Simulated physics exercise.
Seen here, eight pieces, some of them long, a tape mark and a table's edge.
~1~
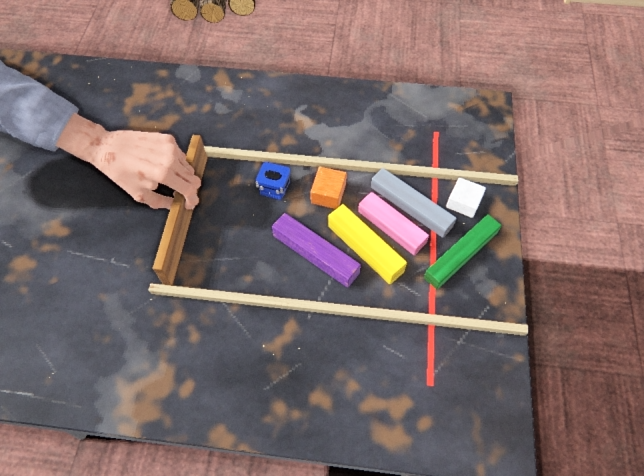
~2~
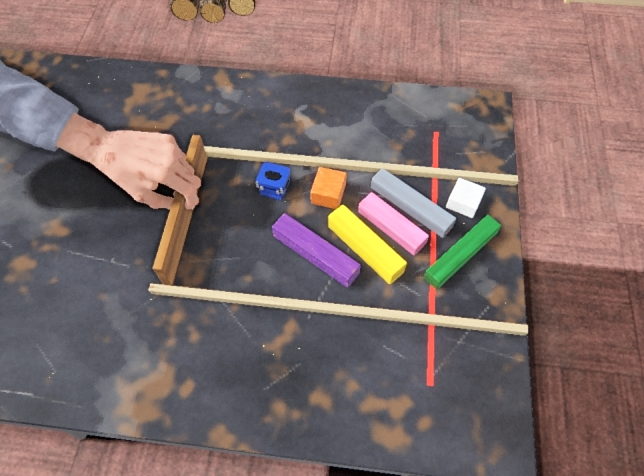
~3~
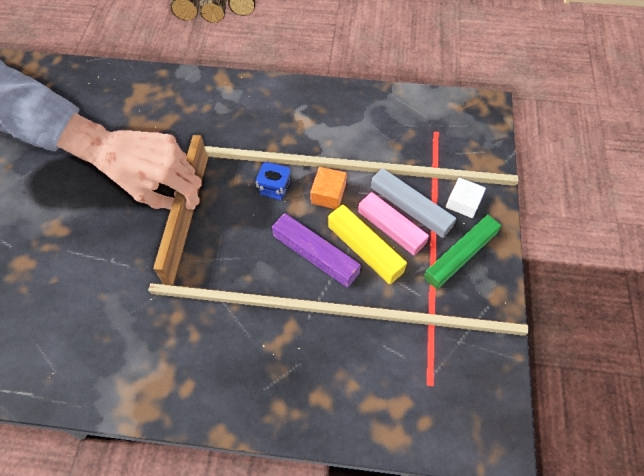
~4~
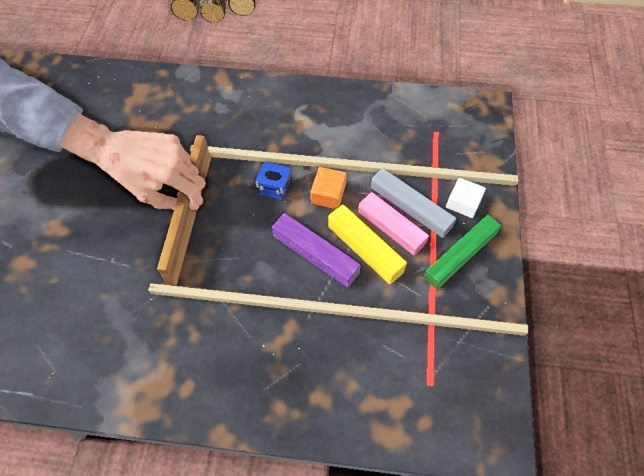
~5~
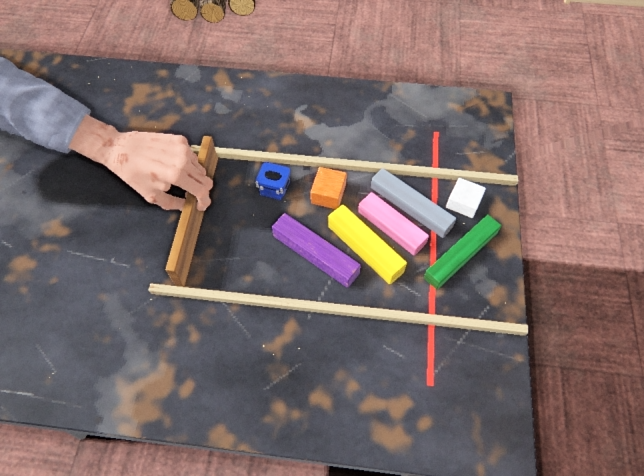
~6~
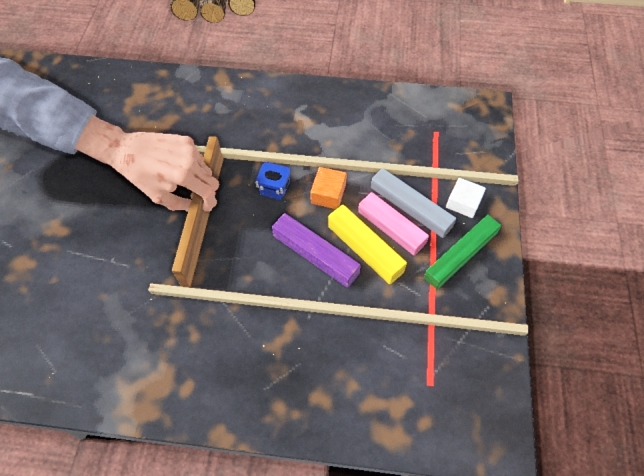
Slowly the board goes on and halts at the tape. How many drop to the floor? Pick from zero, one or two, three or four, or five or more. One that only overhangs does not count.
The number that fall off is one or two.
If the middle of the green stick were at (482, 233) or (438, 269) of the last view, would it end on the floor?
Place by place, it is lost; tumbles off.
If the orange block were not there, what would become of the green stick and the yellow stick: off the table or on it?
The green stick tumbles off; the yellow stick is kept.
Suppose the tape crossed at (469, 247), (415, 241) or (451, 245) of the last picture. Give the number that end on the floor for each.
It would be 3, 0 and 3.
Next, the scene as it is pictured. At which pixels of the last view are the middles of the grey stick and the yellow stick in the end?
Near (508, 219) and (470, 240).
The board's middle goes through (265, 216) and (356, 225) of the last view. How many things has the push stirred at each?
1 and 8.
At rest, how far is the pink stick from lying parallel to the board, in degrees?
Some 15 degrees.
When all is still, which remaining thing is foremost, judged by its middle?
The green stick ends nearest.
A little later, none off yet; white block at rest near (466, 198); green stick at rest near (463, 251); grey stick at rest near (412, 203).
When it is over, the number that fall off is one or two; down, white block.
